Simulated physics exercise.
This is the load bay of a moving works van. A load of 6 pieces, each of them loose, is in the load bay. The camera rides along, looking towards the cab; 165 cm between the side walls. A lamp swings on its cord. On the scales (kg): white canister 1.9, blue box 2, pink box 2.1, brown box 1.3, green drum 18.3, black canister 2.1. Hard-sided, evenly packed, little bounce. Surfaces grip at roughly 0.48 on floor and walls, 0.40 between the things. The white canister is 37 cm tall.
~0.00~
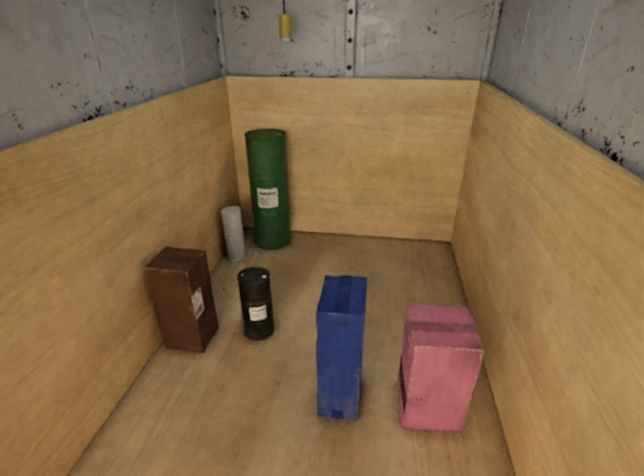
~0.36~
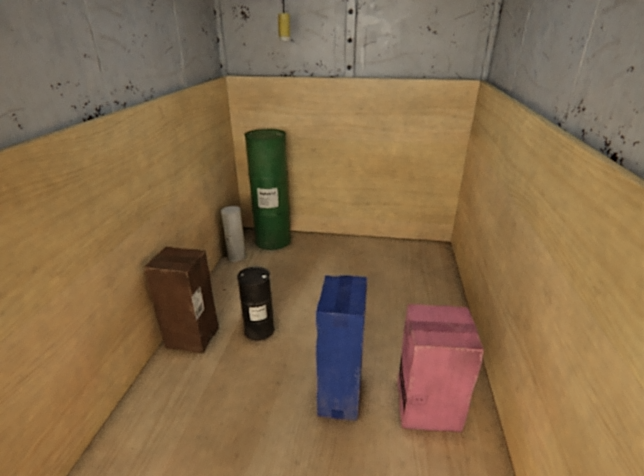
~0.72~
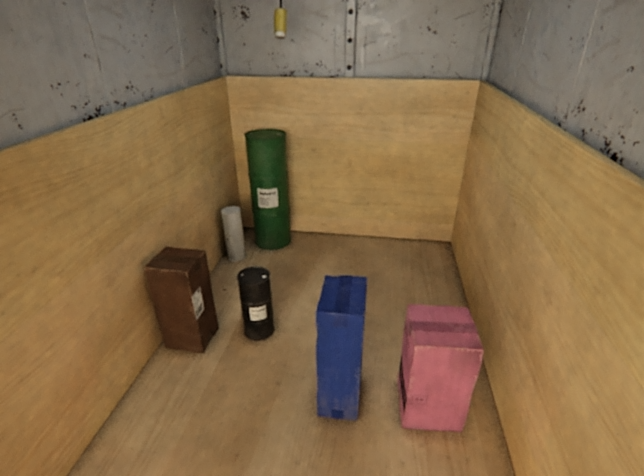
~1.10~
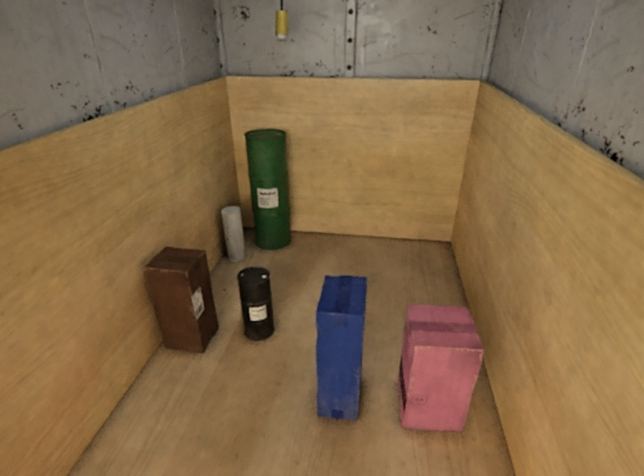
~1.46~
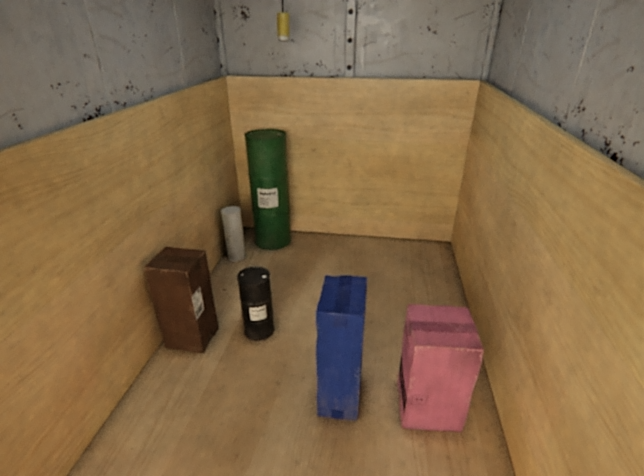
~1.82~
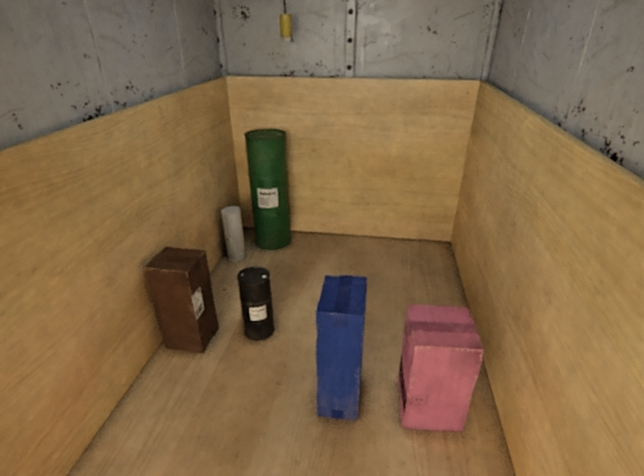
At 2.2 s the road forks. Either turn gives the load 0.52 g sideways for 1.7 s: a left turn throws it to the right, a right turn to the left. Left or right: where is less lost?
Turn right.
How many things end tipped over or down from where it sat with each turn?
Left: 4; right: 2.
Turning left. Around 2.92 s, load feels 0.52 g right; white canister on its side near (276, 251); blue box at 28° to upright near (398, 353); green drum at 33° to upright.
Around 3.22 s, load feels 0.52 g right; white canister on its side near (315, 255); blue box at 27° to upright near (398, 353); brown box on its side.
Around 3.72 s, load feels 0.37 g right; white canister on its side near (392, 261); blue box at 13° to upright near (417, 358); brown box on its side.
Finally (5.8 s), on their side or leaning hard in the load bay, white canister, brown box, green drum and black canister; not toppled but over 15 cm from the start, blue box; the last one still in place (within 15 cm). In the last view, white canister near (423, 263), blue box near (401, 359).
Turning right instead, blue box and black canister tipped over or down from where it sat, 2 of 6 in all.
